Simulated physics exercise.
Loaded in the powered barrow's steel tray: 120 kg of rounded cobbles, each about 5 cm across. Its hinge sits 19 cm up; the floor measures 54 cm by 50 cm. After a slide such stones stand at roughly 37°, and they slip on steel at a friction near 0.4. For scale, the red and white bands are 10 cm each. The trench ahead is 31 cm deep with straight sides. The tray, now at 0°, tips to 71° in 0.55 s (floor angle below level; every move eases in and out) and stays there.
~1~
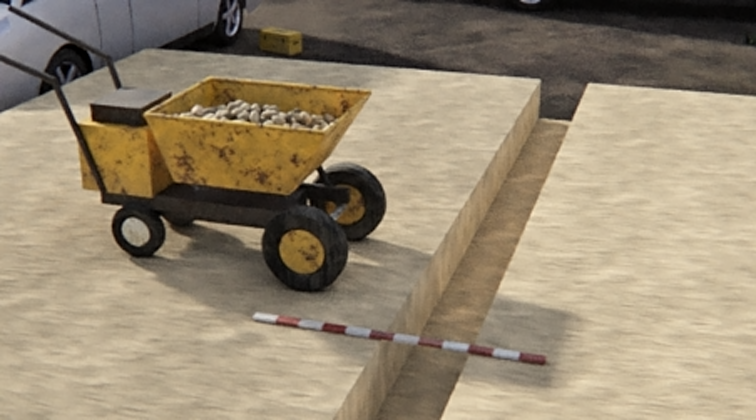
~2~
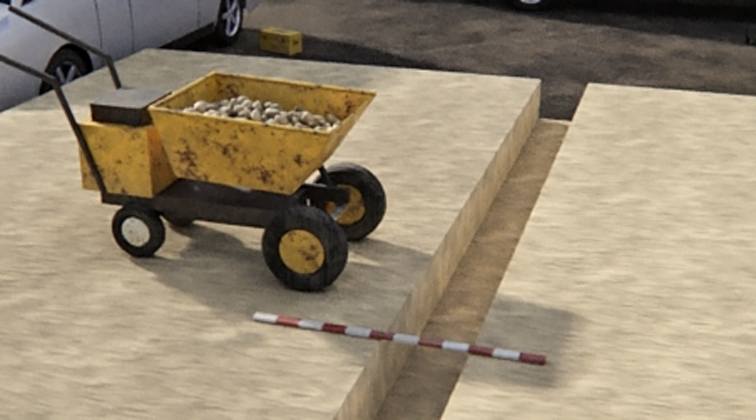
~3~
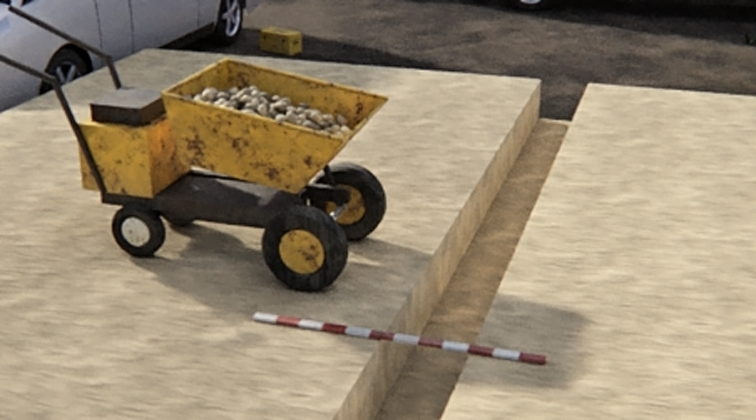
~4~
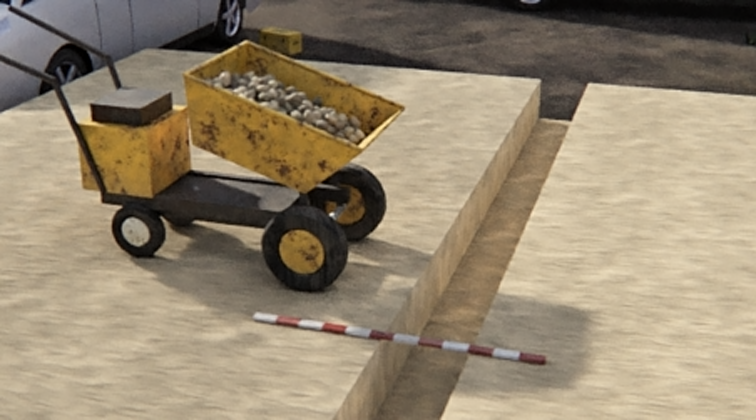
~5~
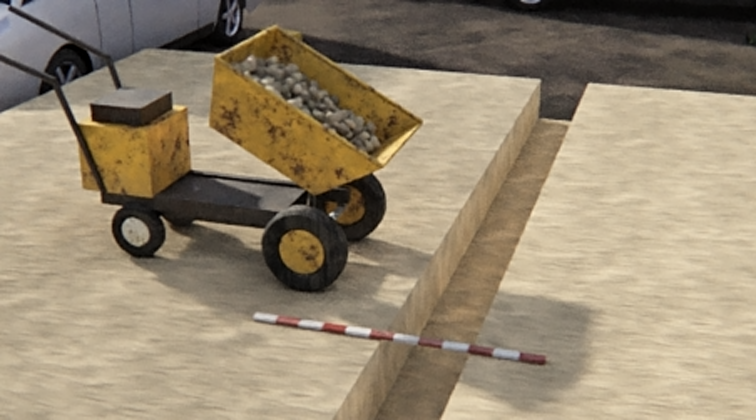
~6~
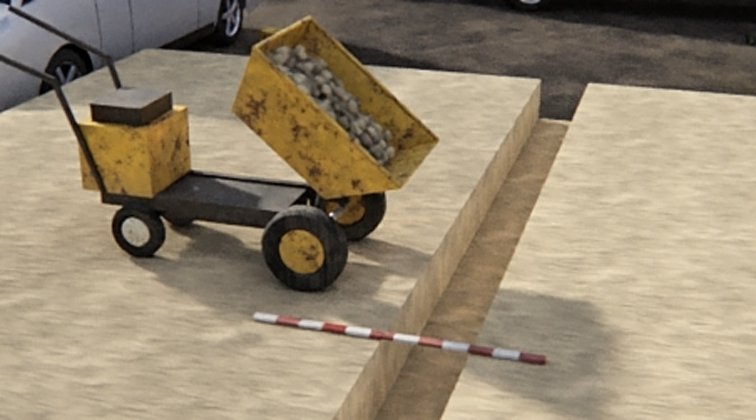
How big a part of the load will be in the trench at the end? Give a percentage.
About 42 per cent.
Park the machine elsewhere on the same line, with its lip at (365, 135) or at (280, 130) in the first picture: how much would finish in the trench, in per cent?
Near 20 per cent from the first place, 80 from the second.
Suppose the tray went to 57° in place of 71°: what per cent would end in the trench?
It would be near 20 per cent.
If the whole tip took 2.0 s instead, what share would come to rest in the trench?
In that case some 85 per cent.
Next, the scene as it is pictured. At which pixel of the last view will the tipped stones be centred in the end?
Around (529, 284).
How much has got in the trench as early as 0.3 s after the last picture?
About 20 per cent by then.
Then, 0.1 s after the last picture the floor is at 60°, 100 % in the tray; the foremost stones are at (404, 194).
Then, 0.3 s after the last picture the floor is at 71°, 77 % in the tray, 18 % in the trench, 4 % past the trench; the foremost stones are at (512, 276).
Then, 0.7 s after the last picture the floor is at 71°, 18 % in the tray, 24 % in the trench, 58 % past the trench; the foremost stones are at (744, 307).
Then, 2.7 s after the last picture the floor is at 71°, 0 % in the tray, 42 % in the trench, 58 % past the trench; the foremost stones are past the picture's edge.
